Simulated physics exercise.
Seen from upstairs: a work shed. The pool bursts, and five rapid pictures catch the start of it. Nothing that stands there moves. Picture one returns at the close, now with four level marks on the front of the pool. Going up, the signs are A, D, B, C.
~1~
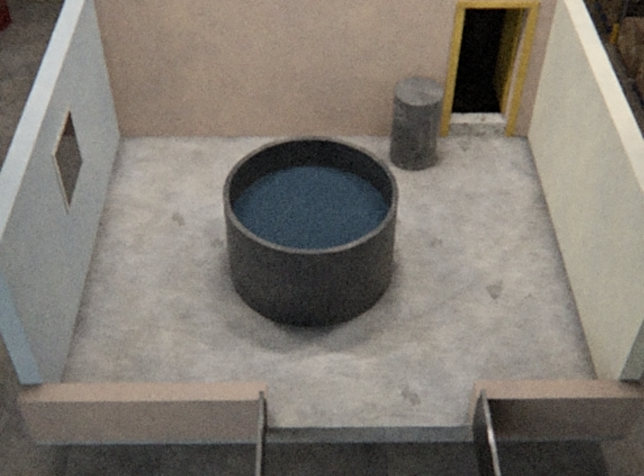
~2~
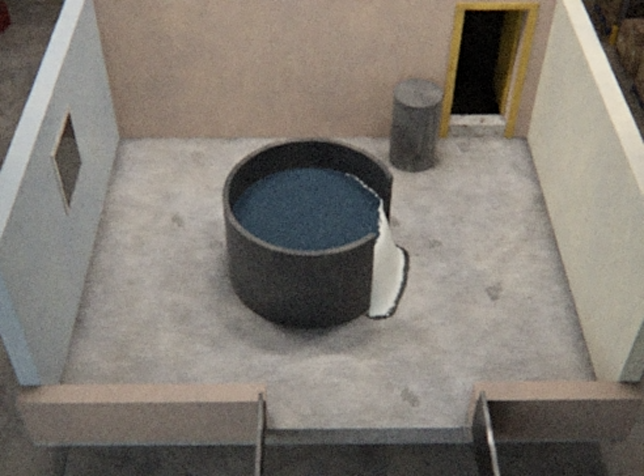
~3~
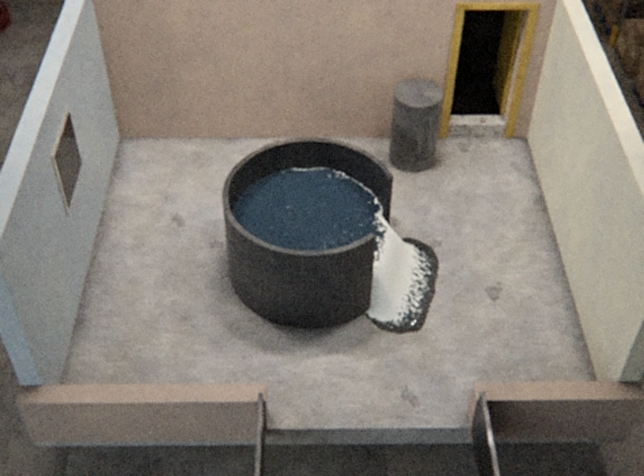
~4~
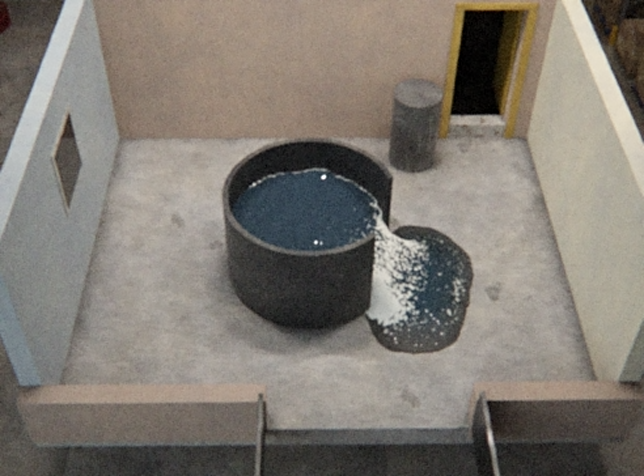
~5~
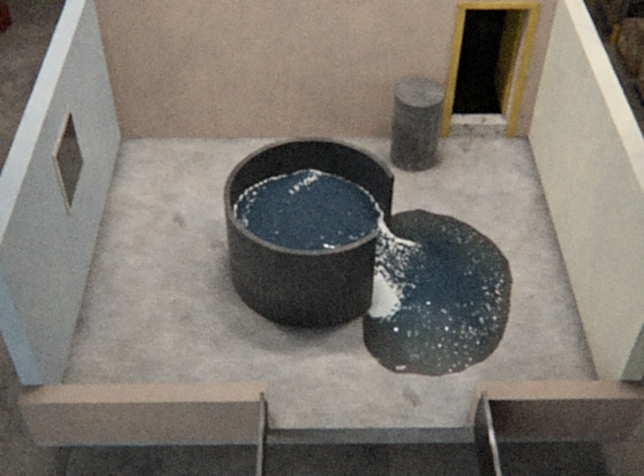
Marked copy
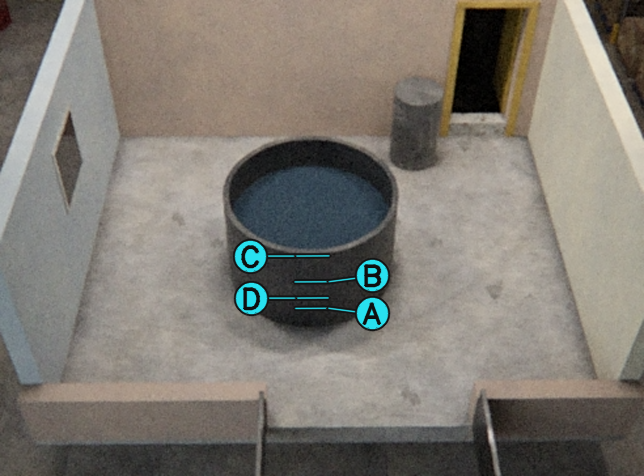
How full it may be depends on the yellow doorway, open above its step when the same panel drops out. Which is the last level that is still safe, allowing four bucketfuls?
Line B just does it.
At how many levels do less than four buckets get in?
Three.
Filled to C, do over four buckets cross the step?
Yes.
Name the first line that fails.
The answer is C.
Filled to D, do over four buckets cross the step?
No, not at all.
On the marked copy, A at (311, 308); B at (311, 281); C at (311, 255); D at (311, 298); from the bottom up A, D, B, C.
With A, nothing gets over.
With B, a splash gets over, under a bucket.
With C, about 11 bucketfuls get in.
With D, nothing gets over.
